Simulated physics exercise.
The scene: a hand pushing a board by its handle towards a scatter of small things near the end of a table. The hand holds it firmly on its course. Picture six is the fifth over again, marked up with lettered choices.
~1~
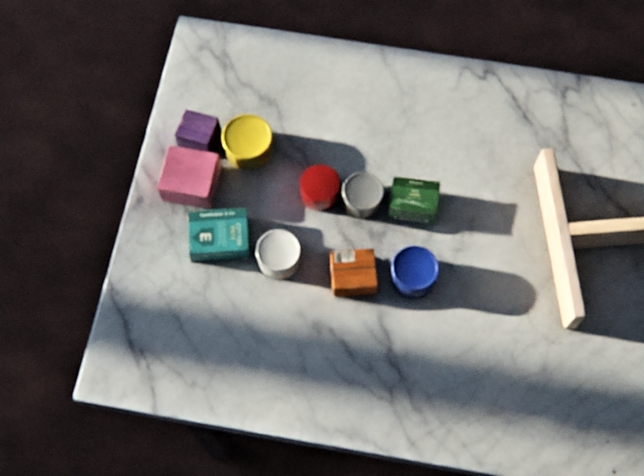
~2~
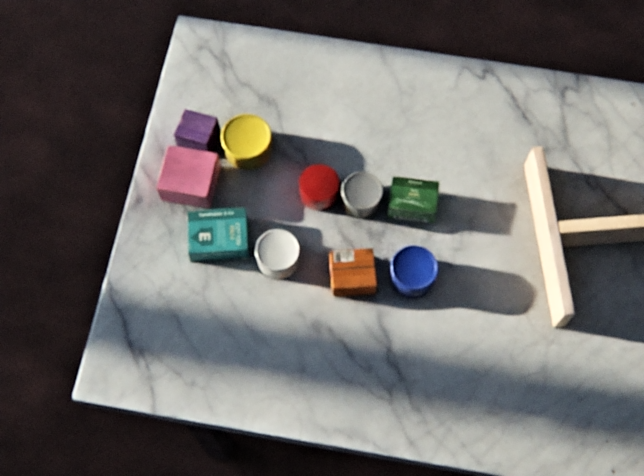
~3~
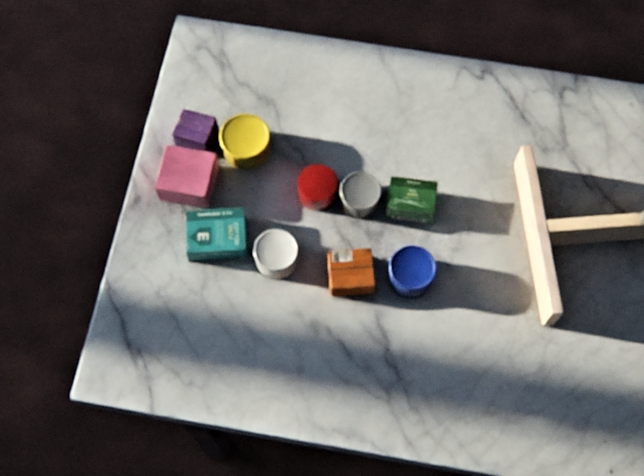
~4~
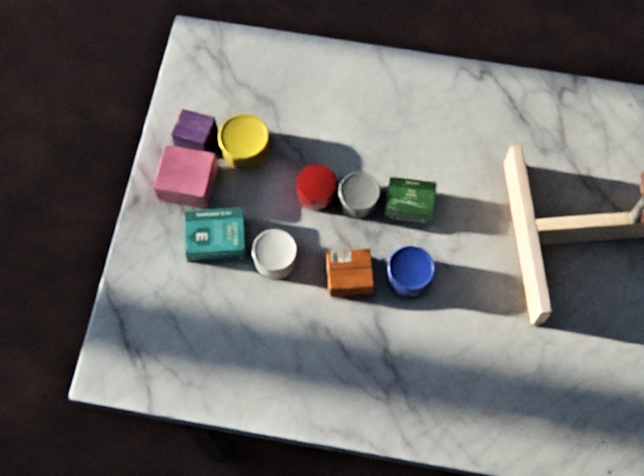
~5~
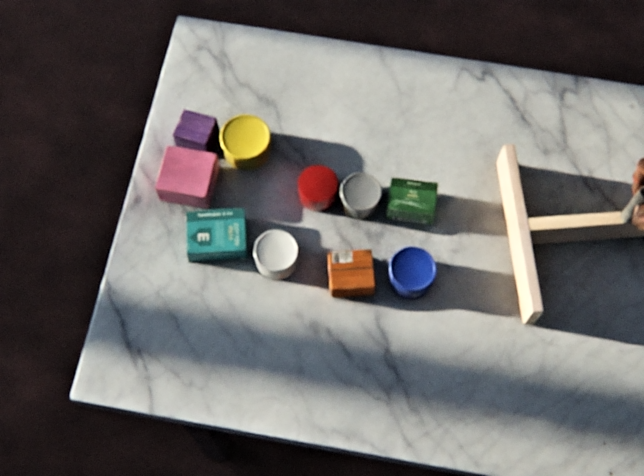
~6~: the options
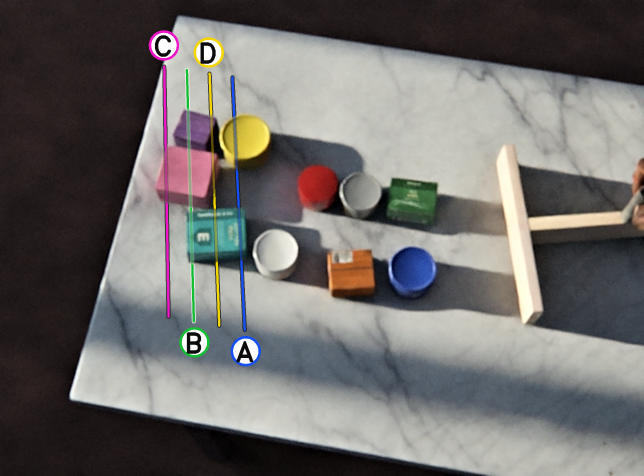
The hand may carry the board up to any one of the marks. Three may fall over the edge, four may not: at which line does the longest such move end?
At B, and not beyond.
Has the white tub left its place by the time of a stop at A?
Yes.
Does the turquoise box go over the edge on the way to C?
Yes.
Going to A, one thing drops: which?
The pink block.
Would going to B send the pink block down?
Yes.
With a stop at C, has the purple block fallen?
By then, yes.
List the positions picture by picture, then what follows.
White tub (279, 255); red pot (320, 188); grey tin (363, 196), in the first frame.
Board (553, 228); green box (413, 199), in the second frame.
Board (542, 226); pink block (188, 177), in the third frame.
Board (531, 225); yellow tub (245, 142), in the fourth frame.
Board (523, 225); turquoise box (217, 235); white tub (276, 255); red pot (318, 189), in the fifth frame.
On the copy, A at (238, 197); B at (190, 189); C at (166, 185); D at (214, 193).
On B. First, board (403, 205); red pot (286, 186); orange box (333, 274).
Then, board (283, 186); pink block (166, 171); turquoise box (163, 231).
Finally, board (190, 170); purple block over the edge; pink block over the edge; three fallen.
By contrast, A is within the limit but short; C drops five; D is within the limit but short.
